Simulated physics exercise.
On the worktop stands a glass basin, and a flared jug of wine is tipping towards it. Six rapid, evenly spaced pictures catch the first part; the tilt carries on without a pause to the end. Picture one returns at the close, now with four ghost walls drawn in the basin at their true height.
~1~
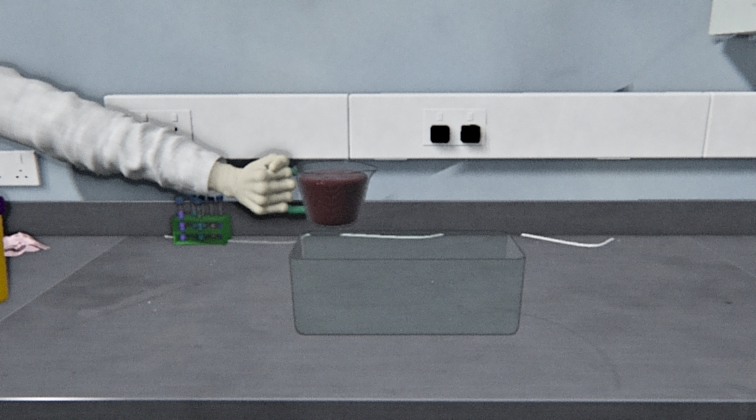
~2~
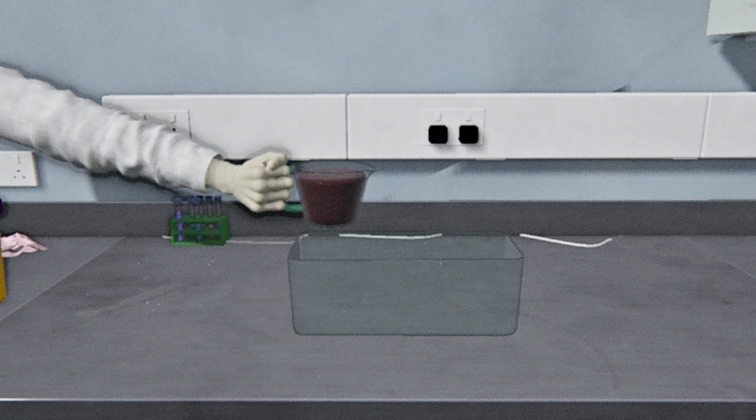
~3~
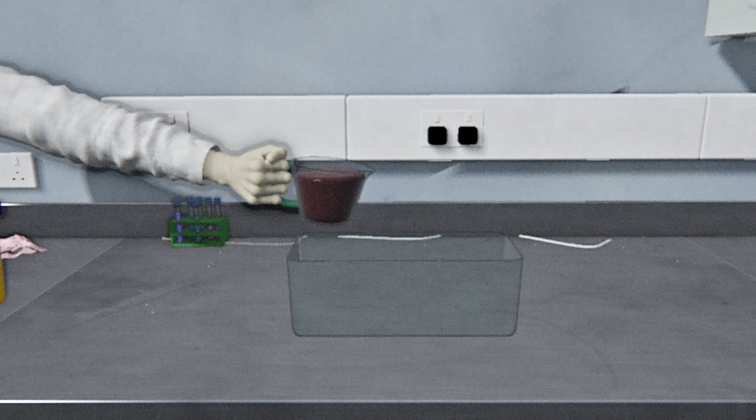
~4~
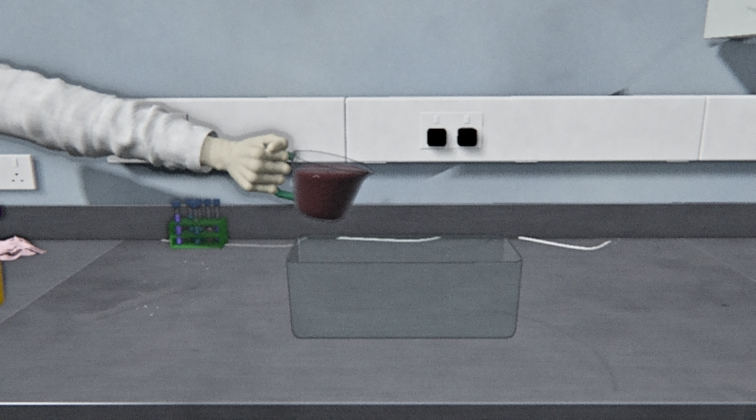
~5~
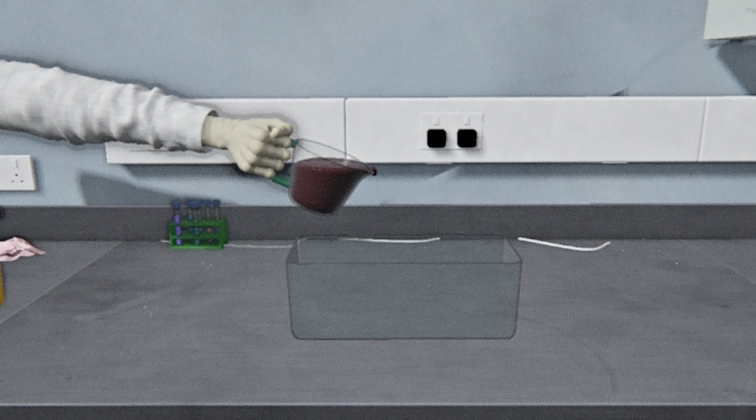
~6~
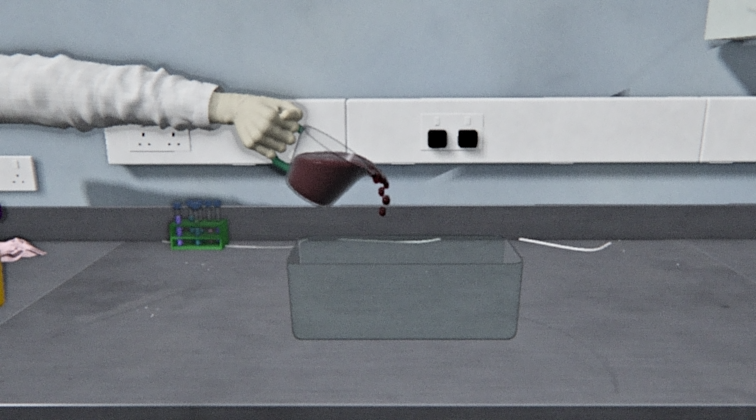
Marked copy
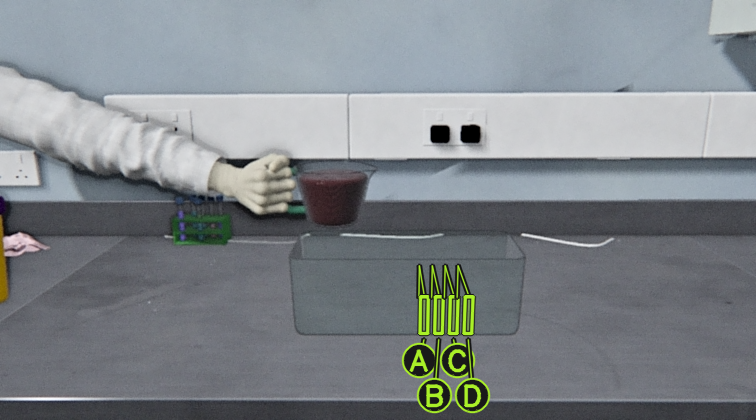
A gloved hand tilts a jug of wine until drops spill over its lip.
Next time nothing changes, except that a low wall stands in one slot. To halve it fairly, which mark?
B beats the others.
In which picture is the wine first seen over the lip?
Picture 5.
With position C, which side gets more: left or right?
The left side.
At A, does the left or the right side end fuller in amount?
More ends on the right.
In lime, A at (424, 339); B at (438, 339); C at (453, 339); D at (468, 339).
Choosing A, about 11 % ends left of the wall and 88 % right of it.
Choosing B, about 44 % ends left of the wall and 56 % right of it.
Choosing C, about 93 % ends left of the wall and 5 % right of it.
Choosing D, about 97 % ends left of the wall and 2 % right of it.
